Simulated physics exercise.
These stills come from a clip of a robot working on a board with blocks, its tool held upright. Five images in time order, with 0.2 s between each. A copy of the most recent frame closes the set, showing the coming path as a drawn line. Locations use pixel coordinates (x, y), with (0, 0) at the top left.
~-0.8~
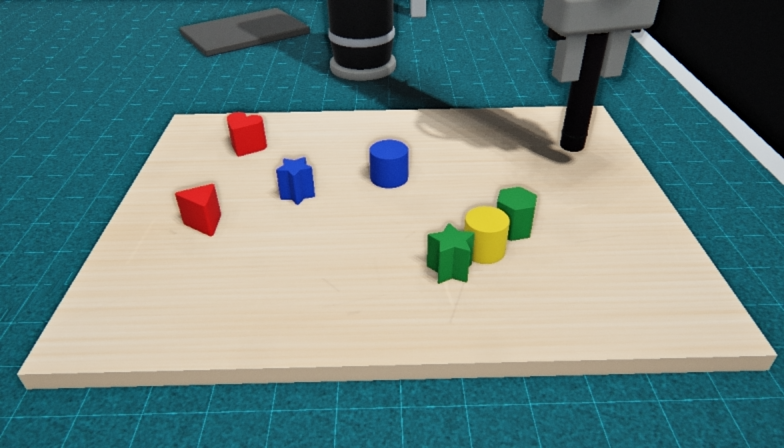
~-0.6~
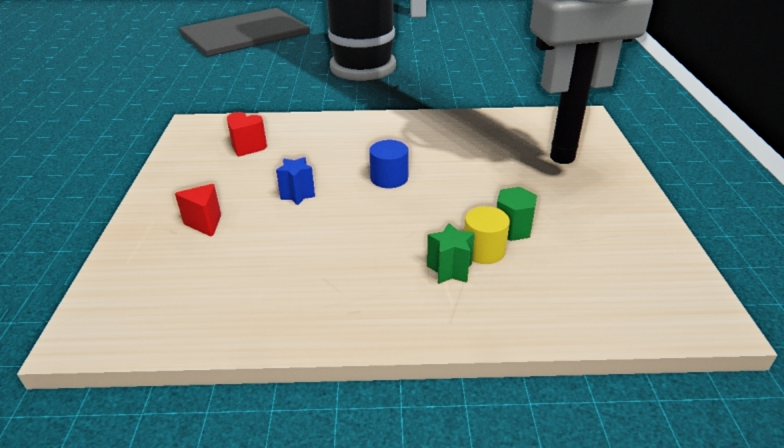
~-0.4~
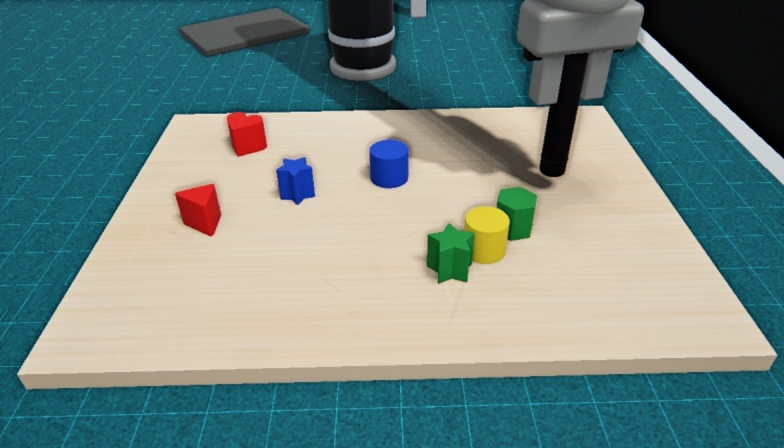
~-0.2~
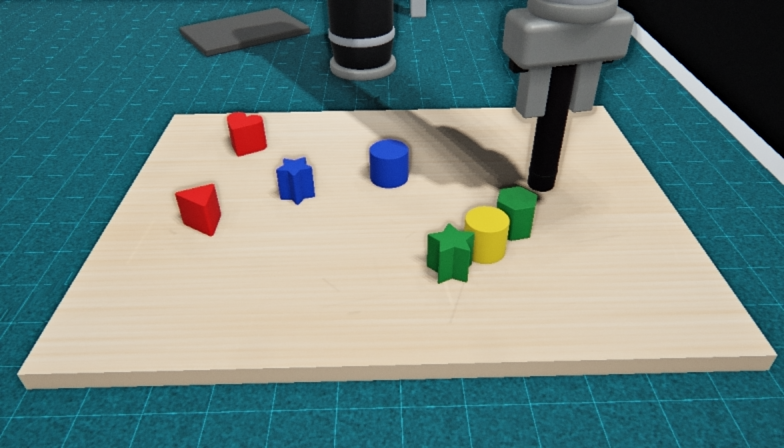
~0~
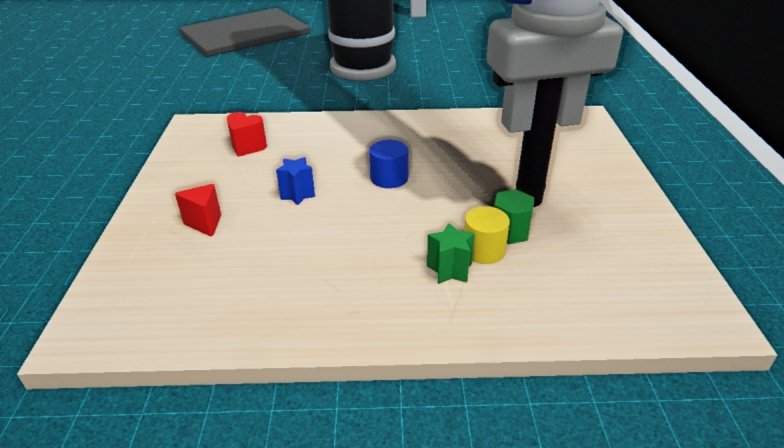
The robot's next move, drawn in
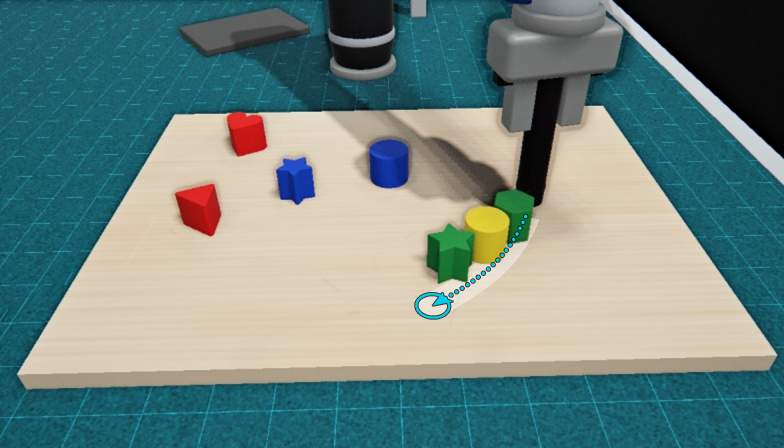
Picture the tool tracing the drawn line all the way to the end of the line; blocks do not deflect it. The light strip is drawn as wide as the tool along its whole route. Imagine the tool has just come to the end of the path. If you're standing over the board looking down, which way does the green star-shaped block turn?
Rotates clockwise.
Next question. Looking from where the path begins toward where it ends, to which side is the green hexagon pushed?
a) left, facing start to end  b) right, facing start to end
I choose a.
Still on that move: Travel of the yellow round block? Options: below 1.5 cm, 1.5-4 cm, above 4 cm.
Verdict: More than 4 cm.
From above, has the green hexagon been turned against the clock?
In short: Yes.
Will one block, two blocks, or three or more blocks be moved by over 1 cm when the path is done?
Total: Three-plus.
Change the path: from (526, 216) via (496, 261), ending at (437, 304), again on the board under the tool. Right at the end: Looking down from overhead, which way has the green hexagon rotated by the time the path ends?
If we look at it from overhead, the green hexagon pivots counter-clockwise.
The drawn path runs from (526, 216) by way of (495, 263) to (433, 306).
What follows on the original path. One third of the way, tool at (511, 231); green star-shaped block at (420, 256), turned 35° clockwise; yellow round block at (457, 246); green hexagon at (492, 231).
Two thirds of the way, tool at (478, 262); green star-shaped block at (371, 273), turned 65° clockwise; yellow round block at (414, 277); green hexagon at (459, 265).
At the end, tool at (433, 289); green star-shaped block at (362, 276), turned 90° clockwise; yellow round block at (390, 306); green hexagon at (442, 300), turned 45° anticlockwise.
